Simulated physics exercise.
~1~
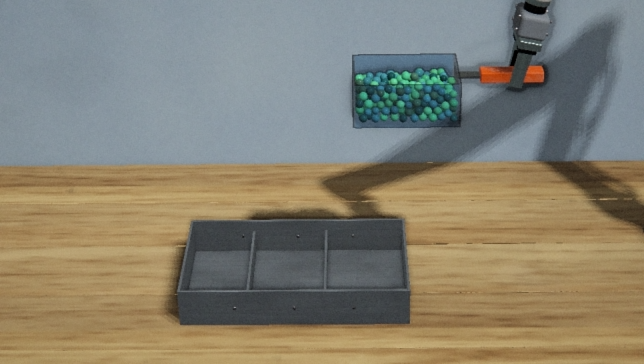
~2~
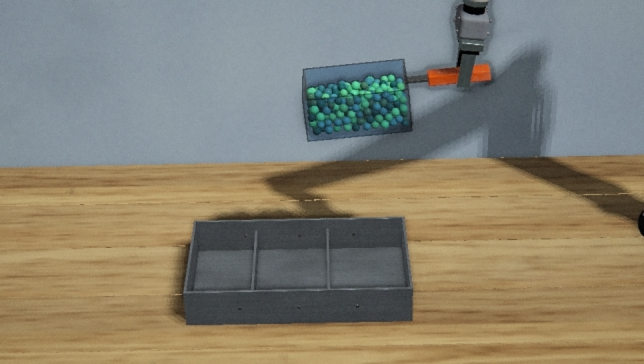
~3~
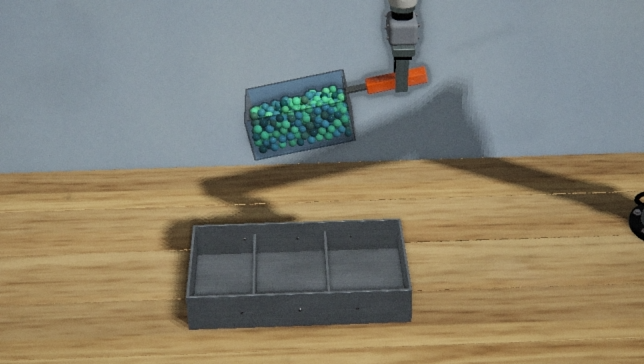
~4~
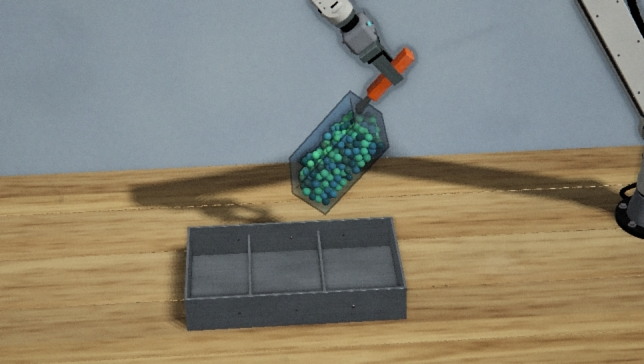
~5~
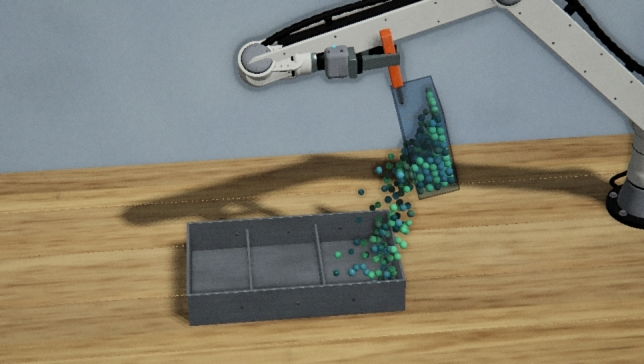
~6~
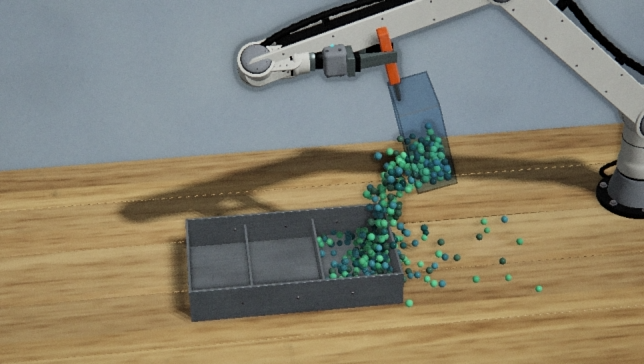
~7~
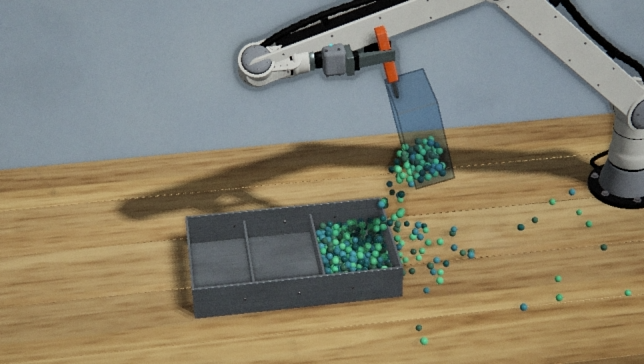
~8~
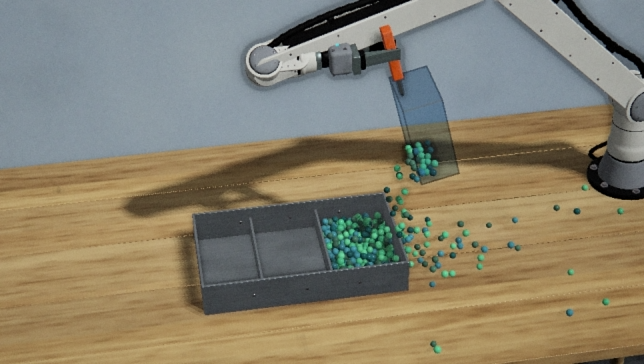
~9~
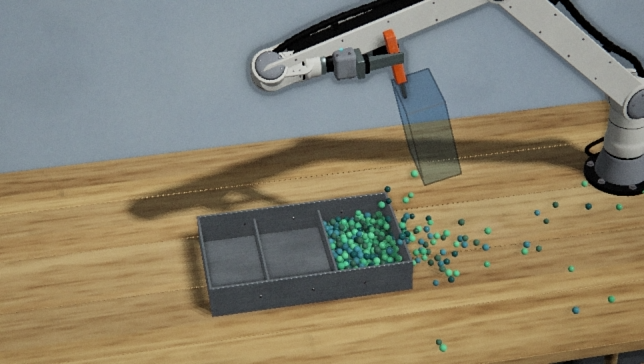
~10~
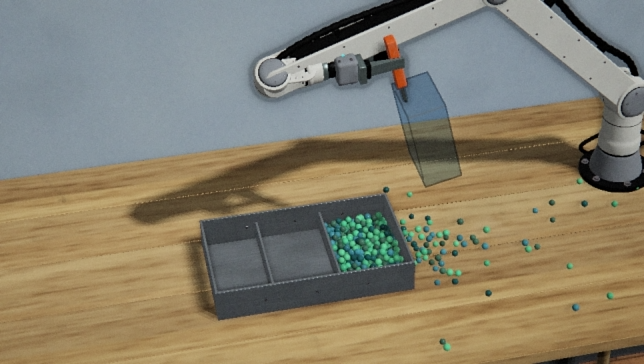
Above a wooden table, a robot arm carried a clear box of green and blue balls left, then tipped it steeply over a divided gray tray, filling the right-hand section while a smaller share scattered across the tabletop, leaving the box empty.
